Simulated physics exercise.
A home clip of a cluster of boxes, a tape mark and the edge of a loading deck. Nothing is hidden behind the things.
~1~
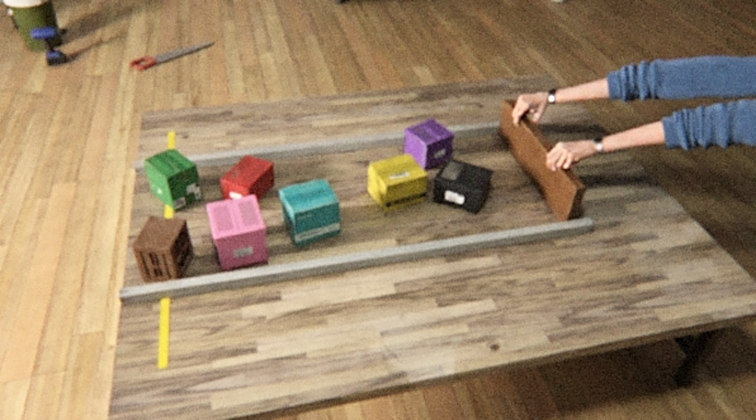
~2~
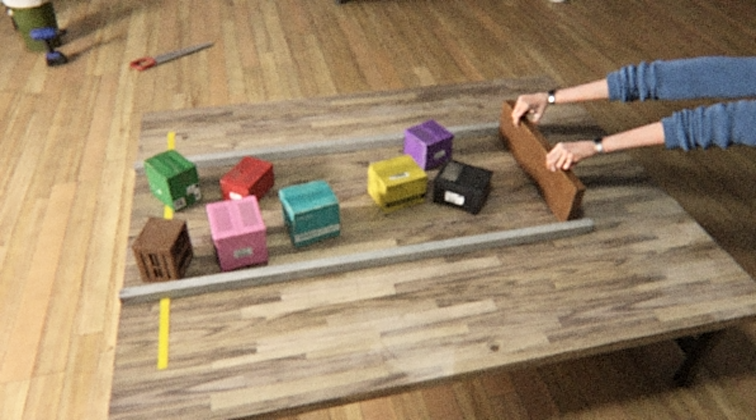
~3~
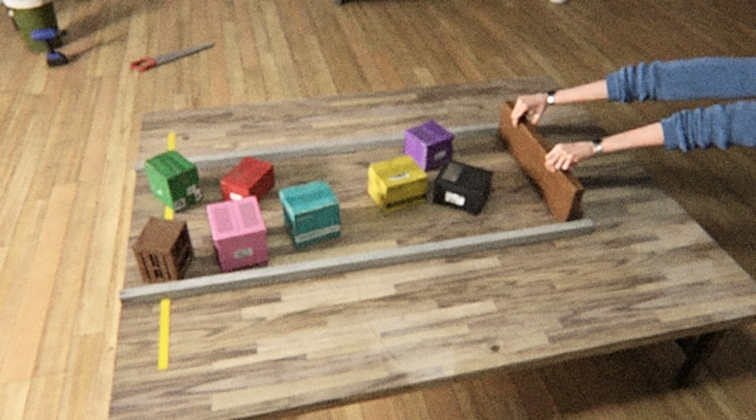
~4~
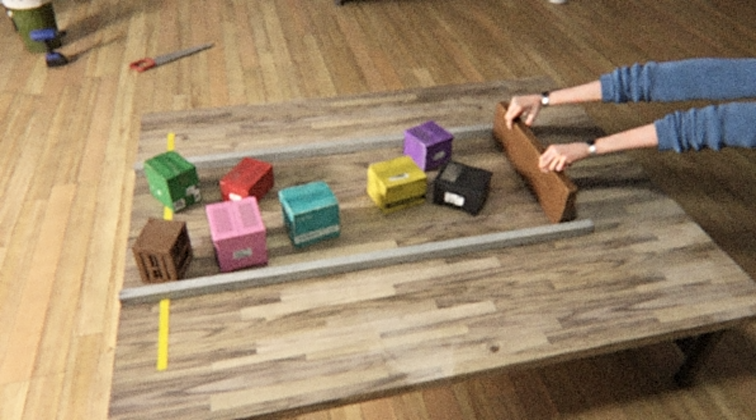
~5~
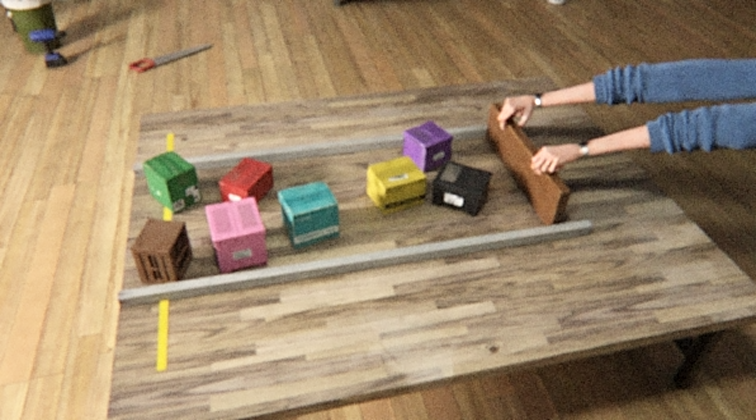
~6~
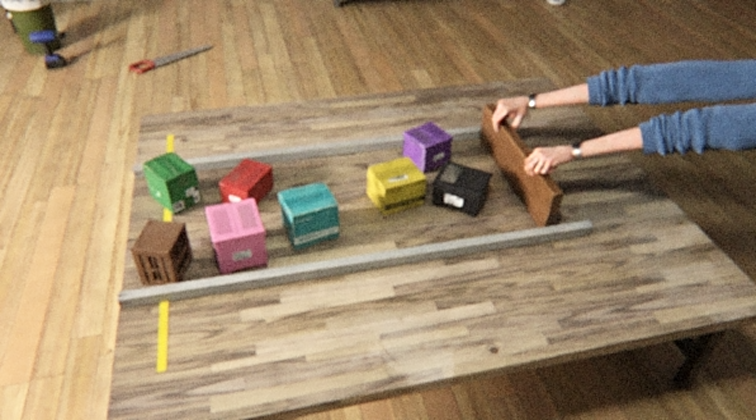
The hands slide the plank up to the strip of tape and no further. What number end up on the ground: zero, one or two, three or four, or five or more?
The number that fall off is five or more.
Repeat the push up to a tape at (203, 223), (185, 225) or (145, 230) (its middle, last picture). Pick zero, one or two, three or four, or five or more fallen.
Taking them in turn, three to four; 5 or more; 5 or more.
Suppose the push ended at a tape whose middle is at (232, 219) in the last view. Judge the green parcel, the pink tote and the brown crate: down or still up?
The green parcel holds on; the pink tote is lost; the brown crate tumbles off.
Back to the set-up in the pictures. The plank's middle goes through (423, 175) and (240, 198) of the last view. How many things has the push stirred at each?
3 and 8.
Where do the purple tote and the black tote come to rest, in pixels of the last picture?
The purple tote at (145, 177), the black tote at (134, 248).
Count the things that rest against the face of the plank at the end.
That makes 3.
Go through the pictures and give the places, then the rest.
In the first picture, brown crate (165, 250); green parcel (174, 179); pink tote (238, 233); plank (537, 158); tape (168, 224).
In the second picture, green parcel (174, 180); black tote (462, 187).
In the third picture, pink tote (239, 235); yellow parcel (397, 184).
In the fourth picture, brown crate (164, 252); purple tote (428, 147).
In the fifth picture, green parcel (173, 181); plank (523, 162).
In the sixth picture, brown crate (164, 253); green parcel (173, 182); pink tote (238, 237); plank (516, 163); tape (167, 227).
Early on, none off yet; brown crate at rest near (164, 253); green parcel at rest near (173, 182); pink tote at rest near (238, 237).
A while later, none off yet; brown crate moving near (158, 254); green parcel at rest near (173, 182); pink tote travelled a little near (207, 240).
Further along, one off so far; brown crate down on the ground near (78, 382); green parcel travelled about its own width near (141, 184); pink tote leaning a little near (99, 257).
Finally, the number that fall off is five or more; lost, turquoise parcel, red tote, pink tote, green parcel and brown crate.
